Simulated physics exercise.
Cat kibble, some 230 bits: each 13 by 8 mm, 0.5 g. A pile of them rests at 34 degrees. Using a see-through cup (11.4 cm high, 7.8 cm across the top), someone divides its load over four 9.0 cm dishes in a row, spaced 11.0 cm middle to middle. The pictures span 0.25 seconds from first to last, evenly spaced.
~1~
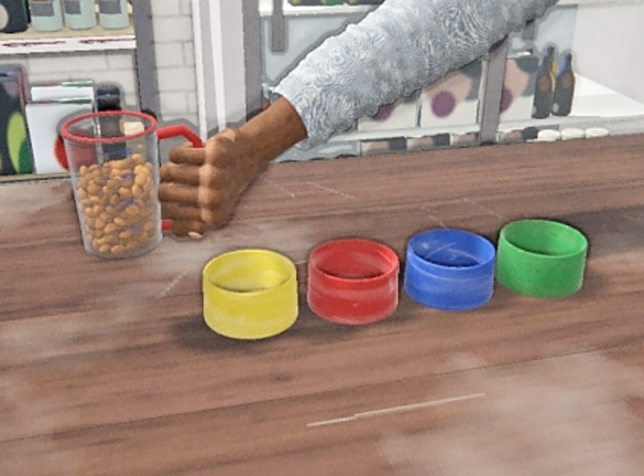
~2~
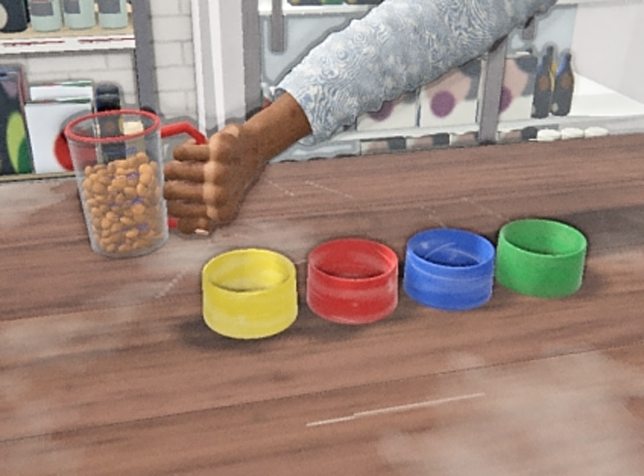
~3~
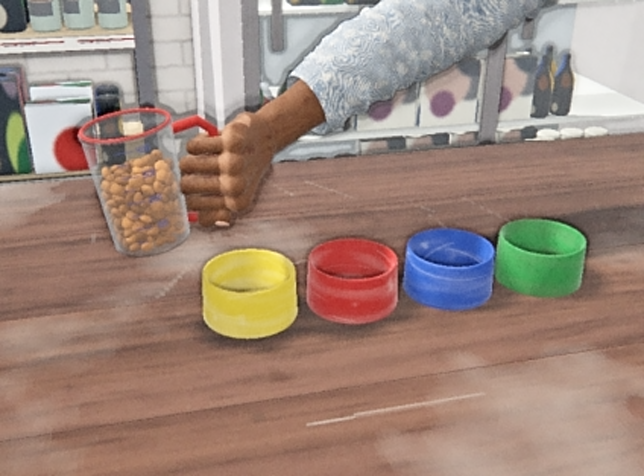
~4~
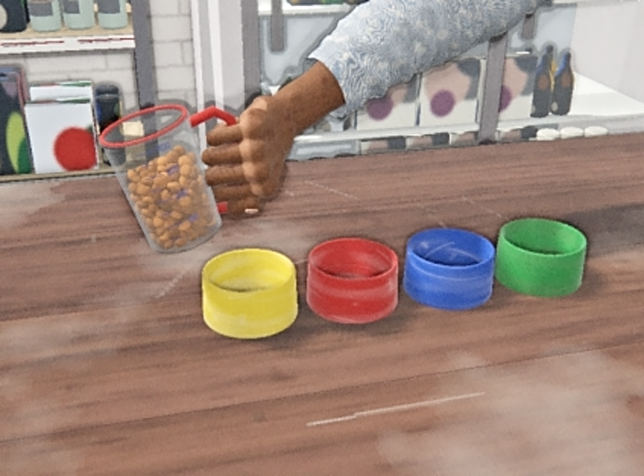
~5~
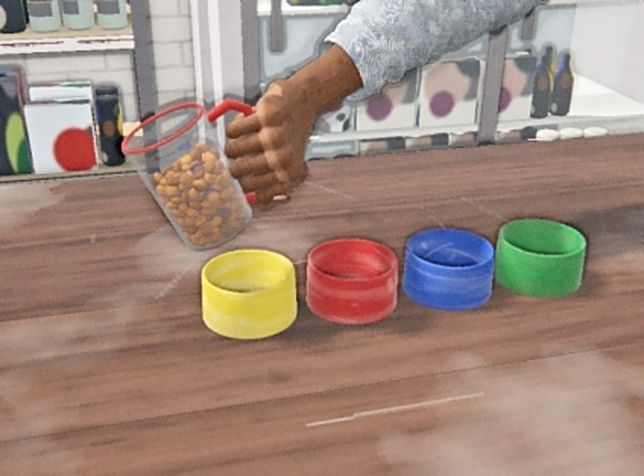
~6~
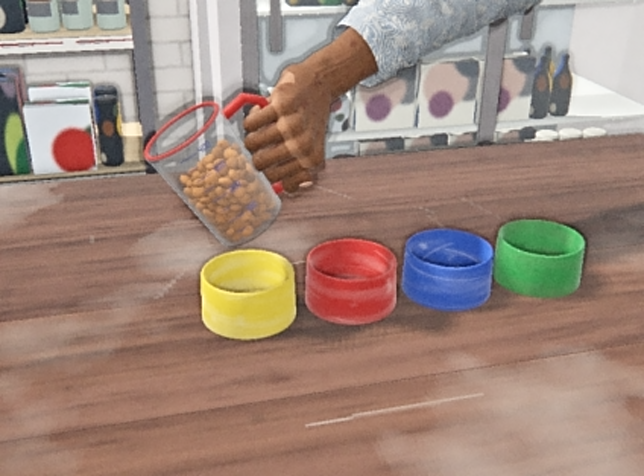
Hand gripping a clear cup of small brown pieces, moving it right and tilting it leftward behind four colourful dishes on a wooden table.
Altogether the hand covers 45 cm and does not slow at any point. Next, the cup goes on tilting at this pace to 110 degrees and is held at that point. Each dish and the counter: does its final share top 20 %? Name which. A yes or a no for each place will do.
Red - no; blue - yes; green - no; yellow - no; counter - yes.
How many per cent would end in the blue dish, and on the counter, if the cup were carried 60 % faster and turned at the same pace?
The shares would then be blue 60 and counter 30.
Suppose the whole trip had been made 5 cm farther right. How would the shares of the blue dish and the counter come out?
Then the blue dish would get 10 and the counter 10.
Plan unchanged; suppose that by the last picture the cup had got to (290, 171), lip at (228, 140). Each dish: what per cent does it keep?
In the end red holds 0, blue holds 60, green holds 0, yellow holds 0.
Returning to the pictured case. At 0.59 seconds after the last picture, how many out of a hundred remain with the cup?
About 85 %.
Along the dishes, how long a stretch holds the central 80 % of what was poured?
I'd put it at close to 10 cm.
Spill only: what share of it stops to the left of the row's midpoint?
Roughly 10 per cent of them.
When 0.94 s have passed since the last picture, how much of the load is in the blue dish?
I'd say close to 25 per cent at that point.
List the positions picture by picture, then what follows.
The first frame shows cup at (117, 186), tilt 0 degrees, lip at (64, 129), moved 0.0 cm; middle of the pieces at (119, 206); yellow dish at (250, 272); red dish at (354, 260); blue dish at (451, 249); green dish at (543, 238).
The second frame shows cup at (122, 185), tilt 2 degrees, lip at (67, 130), moved 0.5 cm; middle of the pieces at (125, 205).
The third frame shows cup at (140, 184), tilt 7 degrees, lip at (81, 134), moved 2.1 cm; middle of the pieces at (144, 203).
The fourth frame shows cup at (166, 181), tilt 15 degrees, lip at (101, 140), moved 4.5 cm; middle of the pieces at (172, 200).
The fifth frame shows cup at (192, 180), tilt 23 degrees, lip at (124, 147), moved 6.9 cm; middle of the pieces at (201, 197).
The sixth frame shows cup at (218, 178), tilt 32 degrees, lip at (146, 155), moved 9.4 cm; middle of the pieces at (229, 194); yellow dish at (248, 272); red dish at (352, 260); blue dish at (449, 249); green dish at (541, 238).
Then, 0.36 s after the last picture, tilt 90 degrees; cup holds 100 %.
Then, 0.59 s after the last picture, tilt 110 degrees; cup holds 85 %, blue 5 %.
Then, 0.94 s after the last picture, tilt 110 degrees; cup holds 60 %, blue 25 %.
In the end, red 0 %, blue 55 %, green 0 %, yellow 0 %, counter 40 %, cup 10 %.
